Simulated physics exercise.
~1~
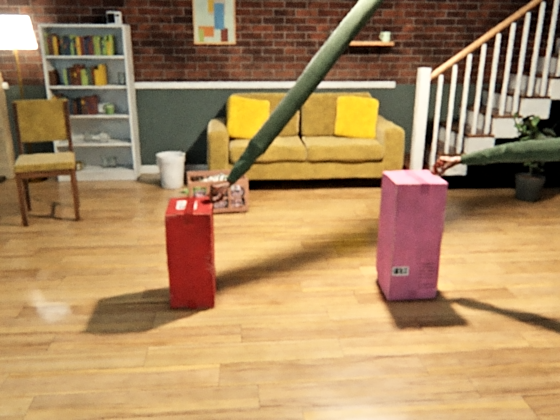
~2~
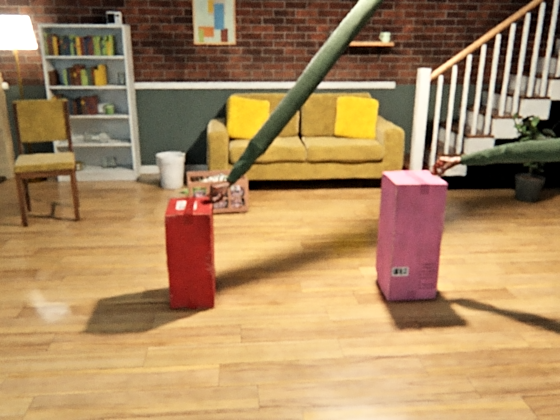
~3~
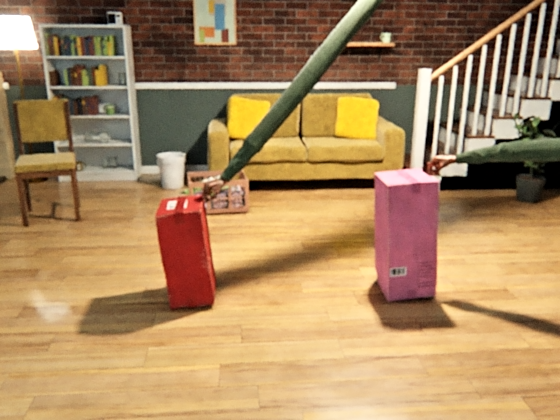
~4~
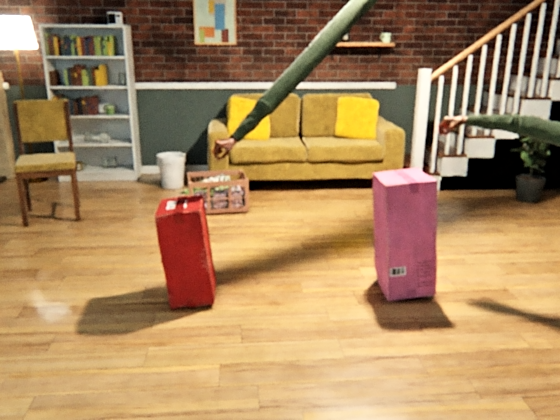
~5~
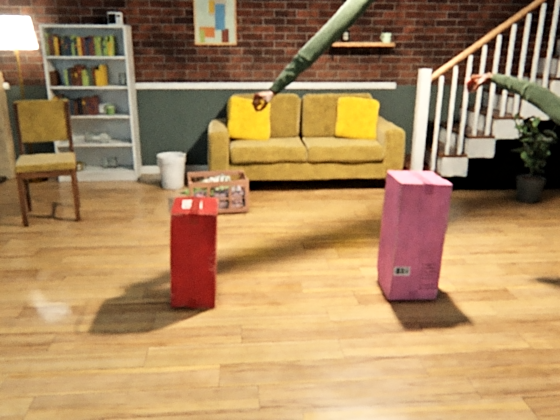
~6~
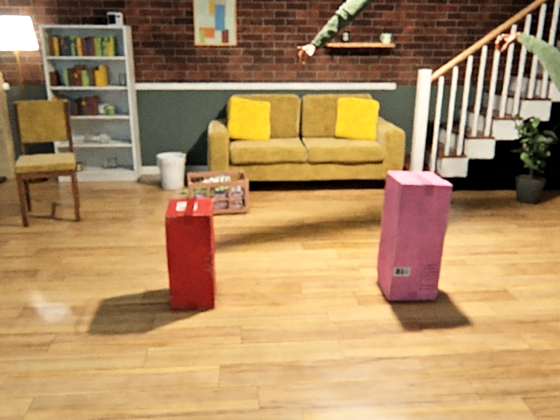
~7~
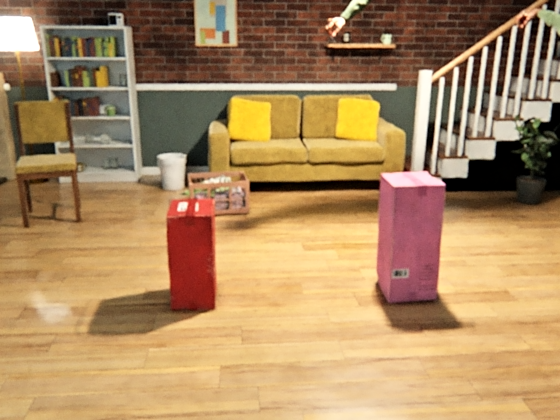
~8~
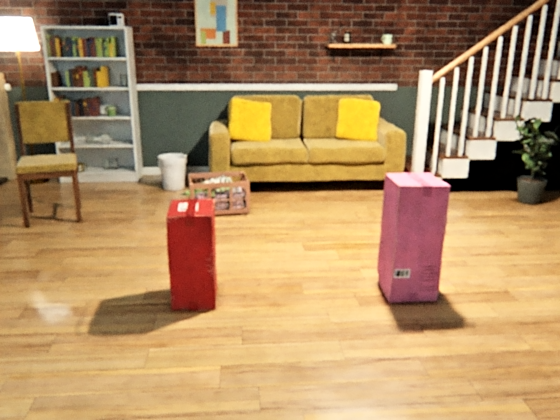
A red parcel and a taller pink box tilted slightly to the left on a wooden floor as two green-sleeved arms let go and drew back, then both rocked upright and stayed standing after the hands had left.
